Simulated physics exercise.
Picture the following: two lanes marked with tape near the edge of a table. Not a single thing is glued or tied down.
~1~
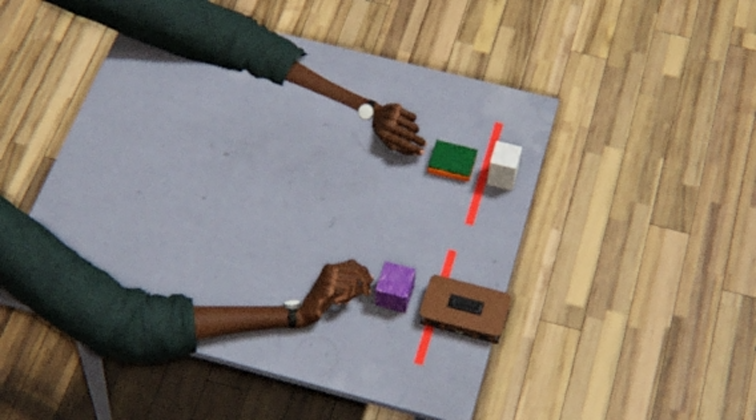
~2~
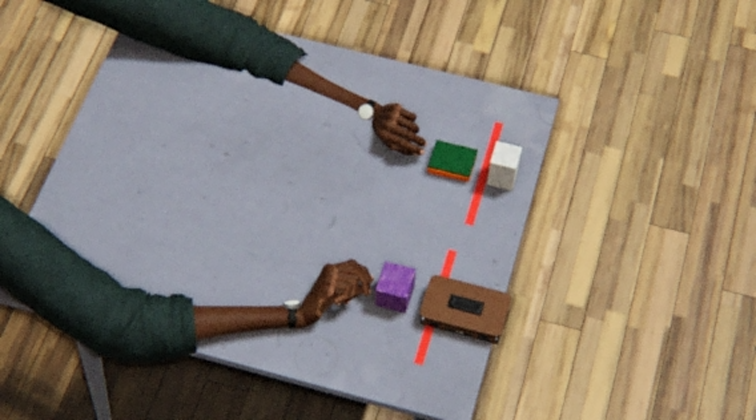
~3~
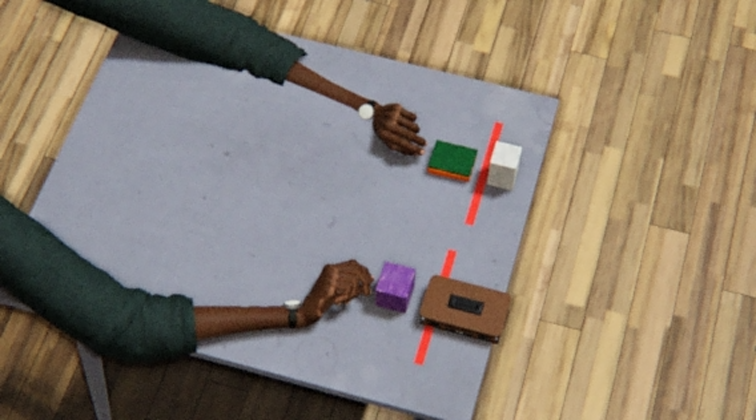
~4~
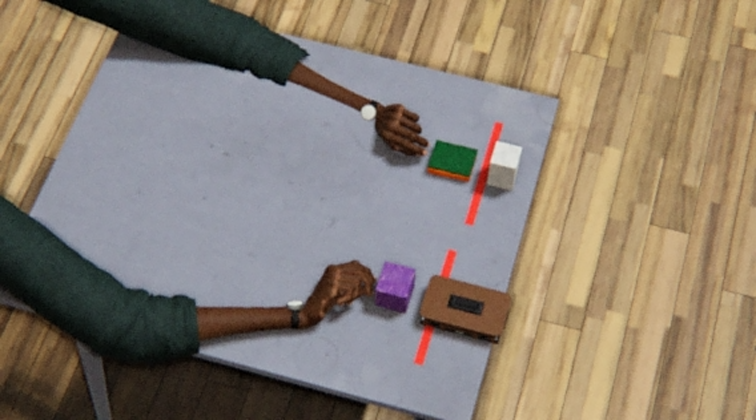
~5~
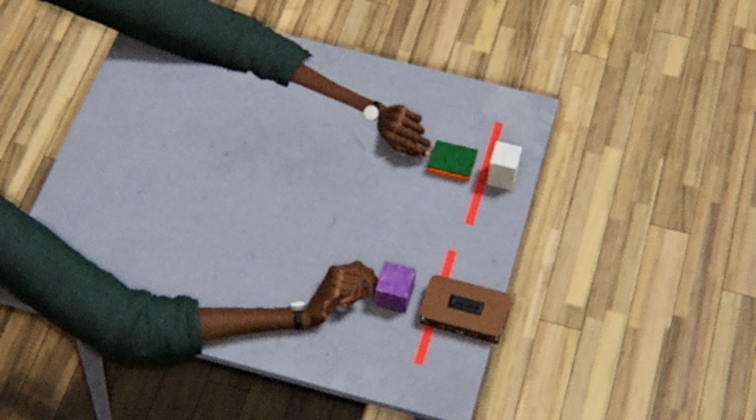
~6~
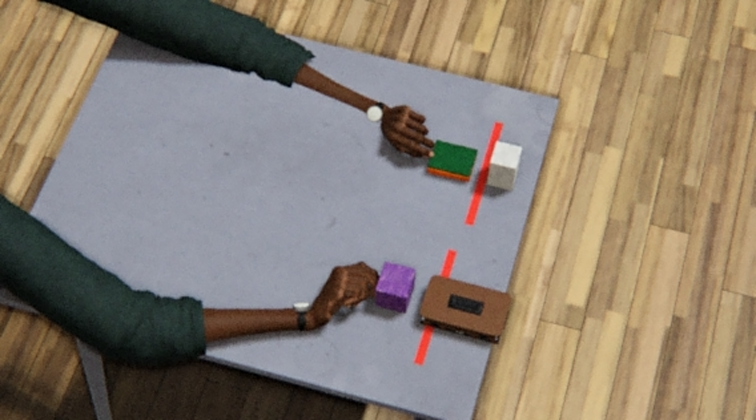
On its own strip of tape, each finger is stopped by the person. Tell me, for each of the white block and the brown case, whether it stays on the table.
Result: The white block does not stay, the brown case does not stay.
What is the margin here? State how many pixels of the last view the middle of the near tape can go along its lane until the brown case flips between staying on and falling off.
Roughly 16 pixels left.
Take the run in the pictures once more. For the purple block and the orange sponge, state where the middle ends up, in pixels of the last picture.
The first ends near (457, 303), the second near (511, 176).
Then, 1.44 s later than the last frame, white block on its side near (566, 214); brown case dropping near (518, 368).
When it is over, the white block goes over the edge; the brown case goes over the edge.
